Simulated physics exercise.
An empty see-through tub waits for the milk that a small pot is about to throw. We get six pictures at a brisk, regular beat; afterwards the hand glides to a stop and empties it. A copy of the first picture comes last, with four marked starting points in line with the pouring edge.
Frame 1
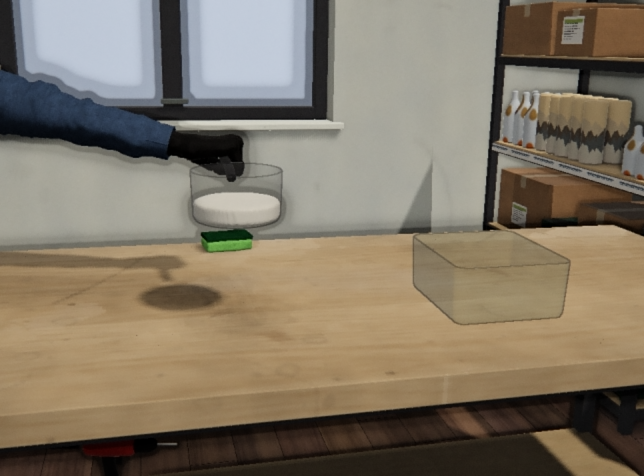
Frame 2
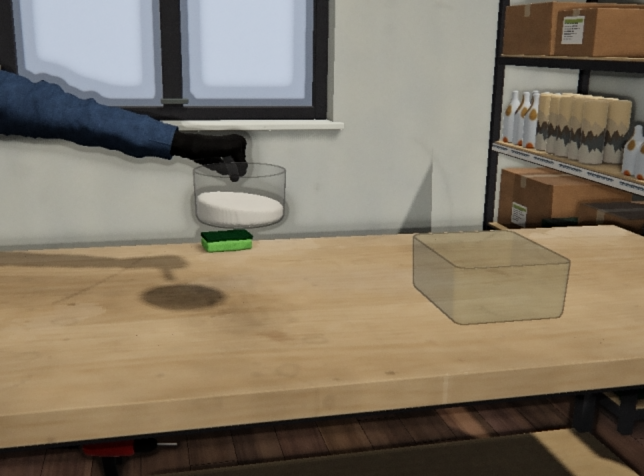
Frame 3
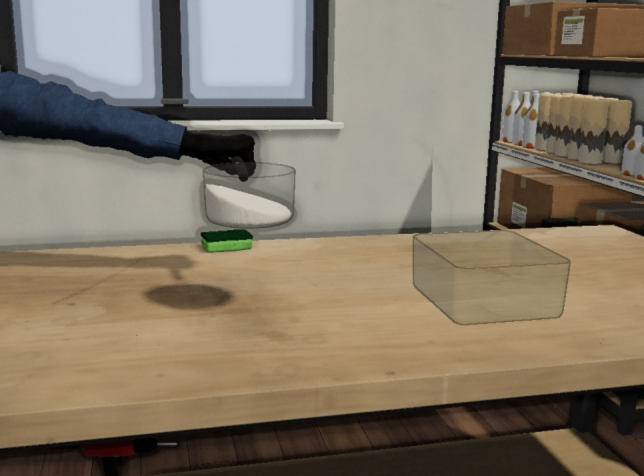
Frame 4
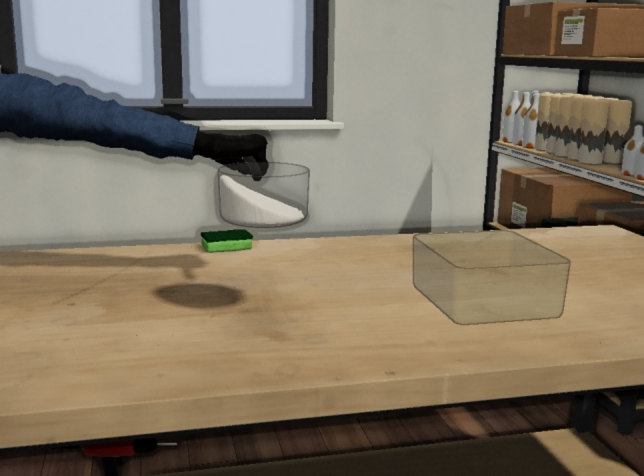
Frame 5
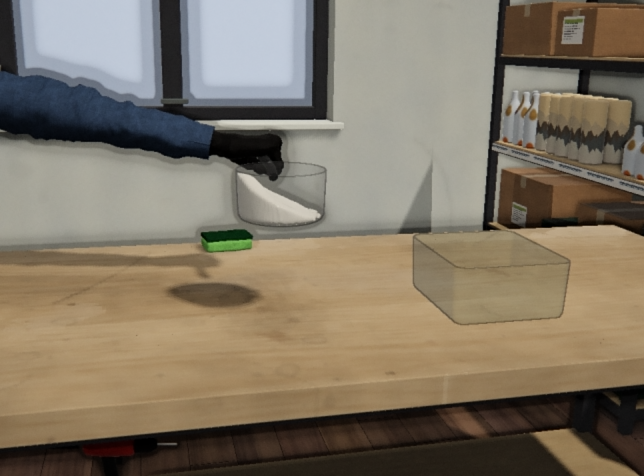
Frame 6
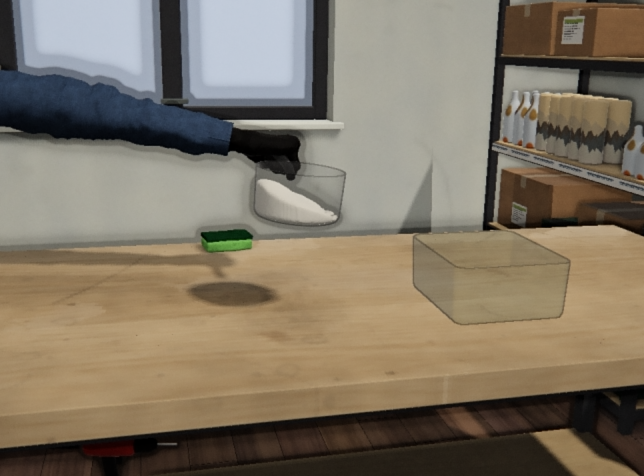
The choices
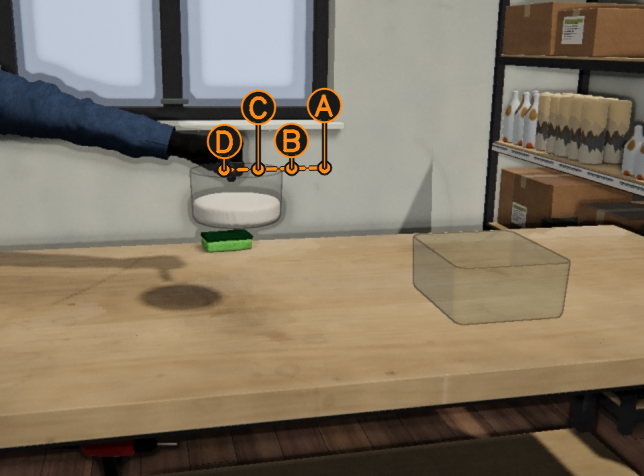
A gloved hand in a blue sleeve carried a small clear pot of milk rightward above a wooden table, the white milk sloping inside, while an empty see-through tub stayed still on the right.
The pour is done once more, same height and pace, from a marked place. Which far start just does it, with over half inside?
That is place A.
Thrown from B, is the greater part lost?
Yes.
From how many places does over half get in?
One.
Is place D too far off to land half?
Yes.
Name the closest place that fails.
B.
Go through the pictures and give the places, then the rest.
In the first frame, upright, lip at (280, 168); tub from (452, 324) to (561, 316); nothing has left yet.
In the second frame, upright, lip at (283, 168); nothing has left yet.
In the third frame, upright, lip at (293, 168); nothing has left yet.
In the fourth frame, upright, lip at (307, 168); nothing has left yet.
In the fifth frame, upright, lip at (324, 167); nothing has left yet.
In the sixth frame, tipped about 5°, lip at (343, 171); nothing has left yet.
On the marked copy, A at (324, 167); B at (291, 168); C at (258, 169); D at (224, 169).
With A, about 62 % lands in the tub, 36 % falls short and 3 % goes beside or beyond.
With B, about 32 % lands in the tub, 65 % falls short.
With C, about 12 % lands in the tub, 86 % falls short.
With D, about 4 % lands in the tub, 95 % falls short.
